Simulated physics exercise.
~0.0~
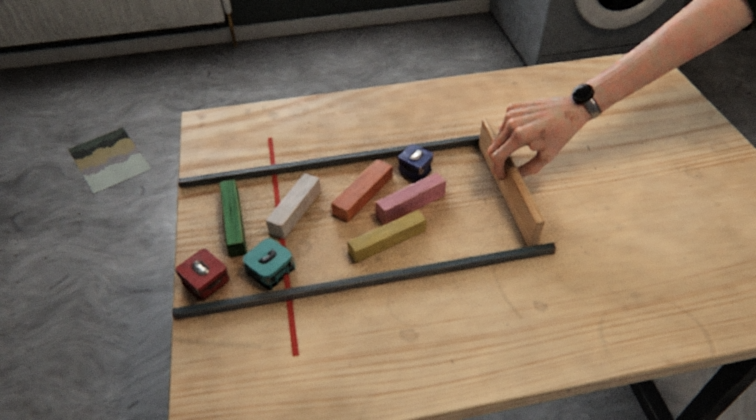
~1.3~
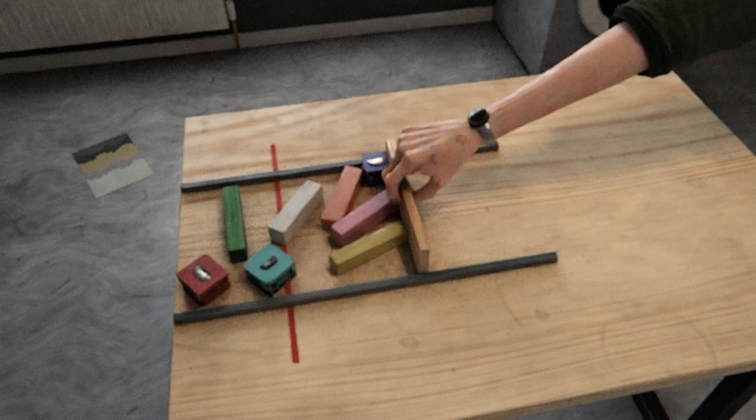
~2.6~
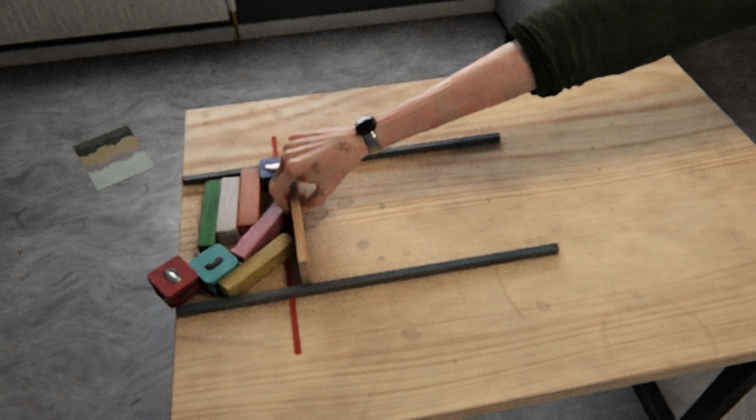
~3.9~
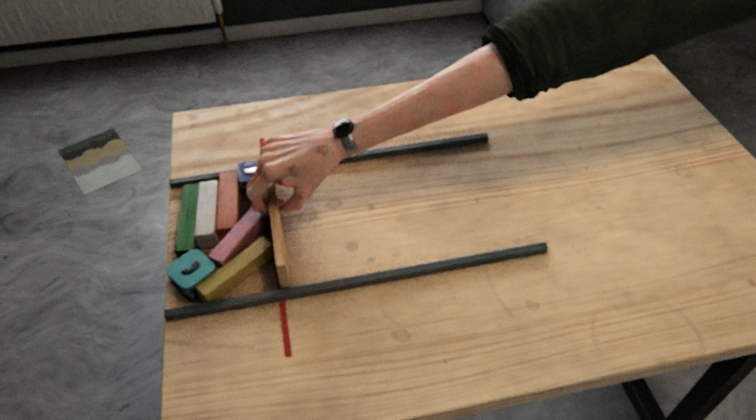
Hand pushing a wooden board left along a channel, bunching coloured bars and cases together until the red case drops off the table.
